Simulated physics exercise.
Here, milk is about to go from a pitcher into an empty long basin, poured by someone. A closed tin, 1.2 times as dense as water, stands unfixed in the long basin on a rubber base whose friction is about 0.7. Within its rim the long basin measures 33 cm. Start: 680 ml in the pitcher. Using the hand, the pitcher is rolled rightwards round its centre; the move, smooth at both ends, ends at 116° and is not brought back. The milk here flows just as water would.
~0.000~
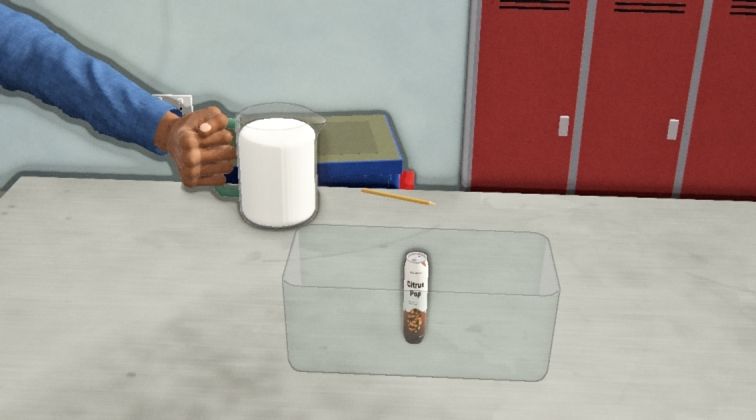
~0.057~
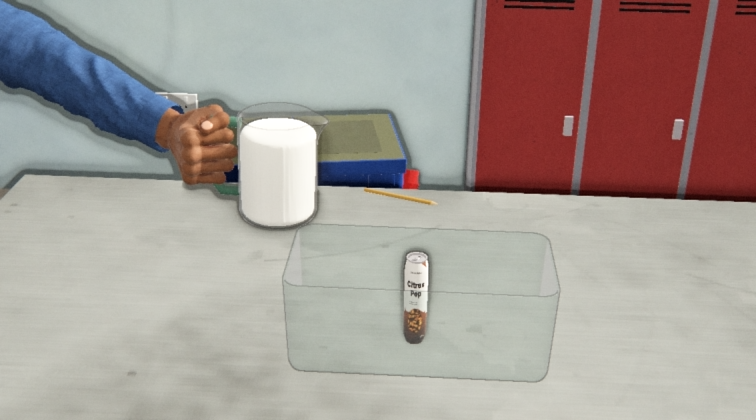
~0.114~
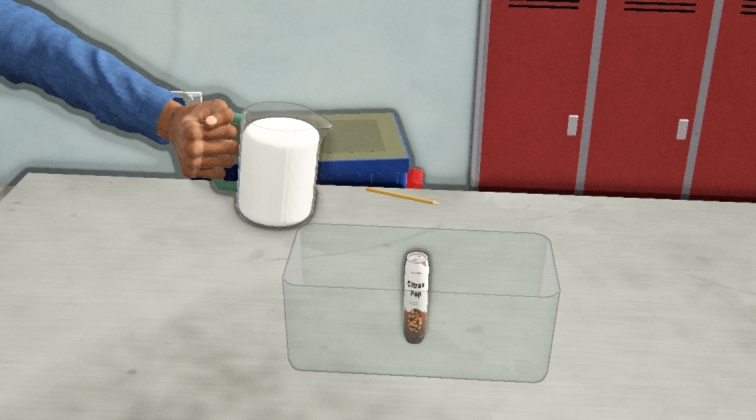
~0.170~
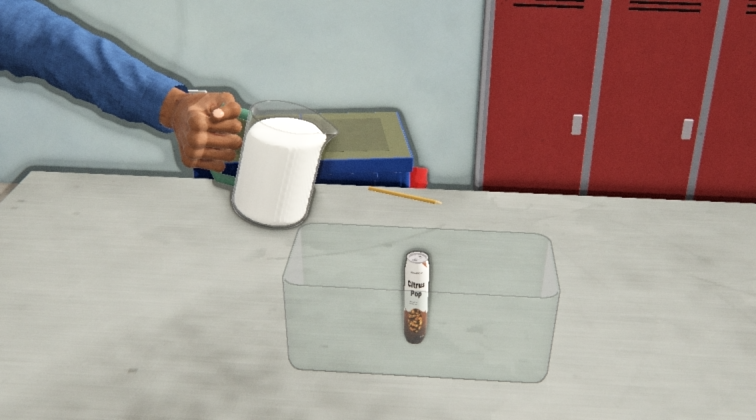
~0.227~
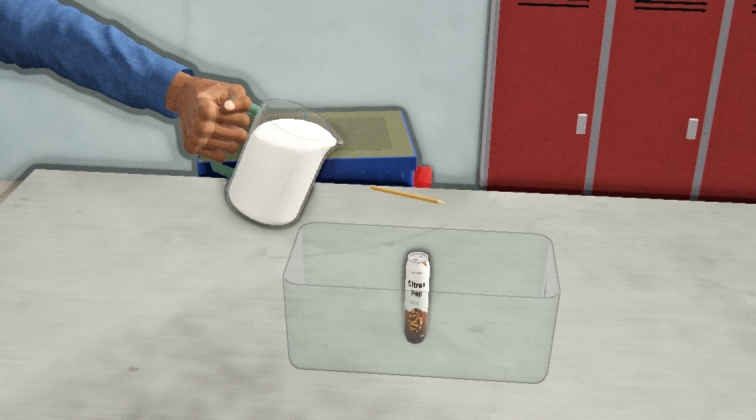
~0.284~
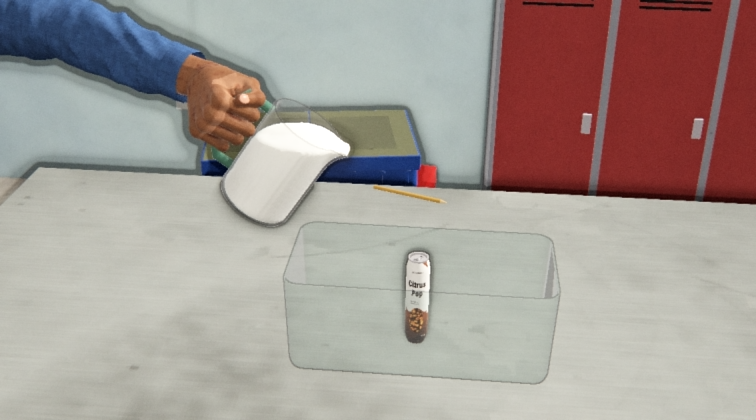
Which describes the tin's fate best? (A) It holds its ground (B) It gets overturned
Option A: It holds its ground.
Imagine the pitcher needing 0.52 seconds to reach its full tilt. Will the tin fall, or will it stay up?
In that case the tin overturns.
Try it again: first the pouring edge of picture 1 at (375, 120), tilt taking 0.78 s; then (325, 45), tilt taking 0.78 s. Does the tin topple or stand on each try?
Try 1: Tipped over; try 2: Tipped over.
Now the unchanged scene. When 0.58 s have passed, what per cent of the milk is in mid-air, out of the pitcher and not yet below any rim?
I'd say close to 20 per cent.
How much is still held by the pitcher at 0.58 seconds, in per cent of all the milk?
Close to 62 in a hundred.
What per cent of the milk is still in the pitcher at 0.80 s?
12 in a hundred, give or take.
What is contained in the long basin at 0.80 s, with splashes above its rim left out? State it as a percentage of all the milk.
78 per cent or thereabouts.
Then, 0.58 s in, the tilt is 99° and 61 per cent is still to pour; the tin stands where it began.
Then, 0.80 s in, the tilt is 116° and 12 per cent is still to pour; the tin stands 1 cm from where it began.
Then, 1.03 s in, the tilt is 116° and 0 per cent is still to pour; the tin stands 1 cm from where it began.
Then, 1.28 s in, the tilt is 116° and 0 per cent is still to pour; the tin stands 1 cm from where it began.
Finally, the tin stands 1 cm from where it began.
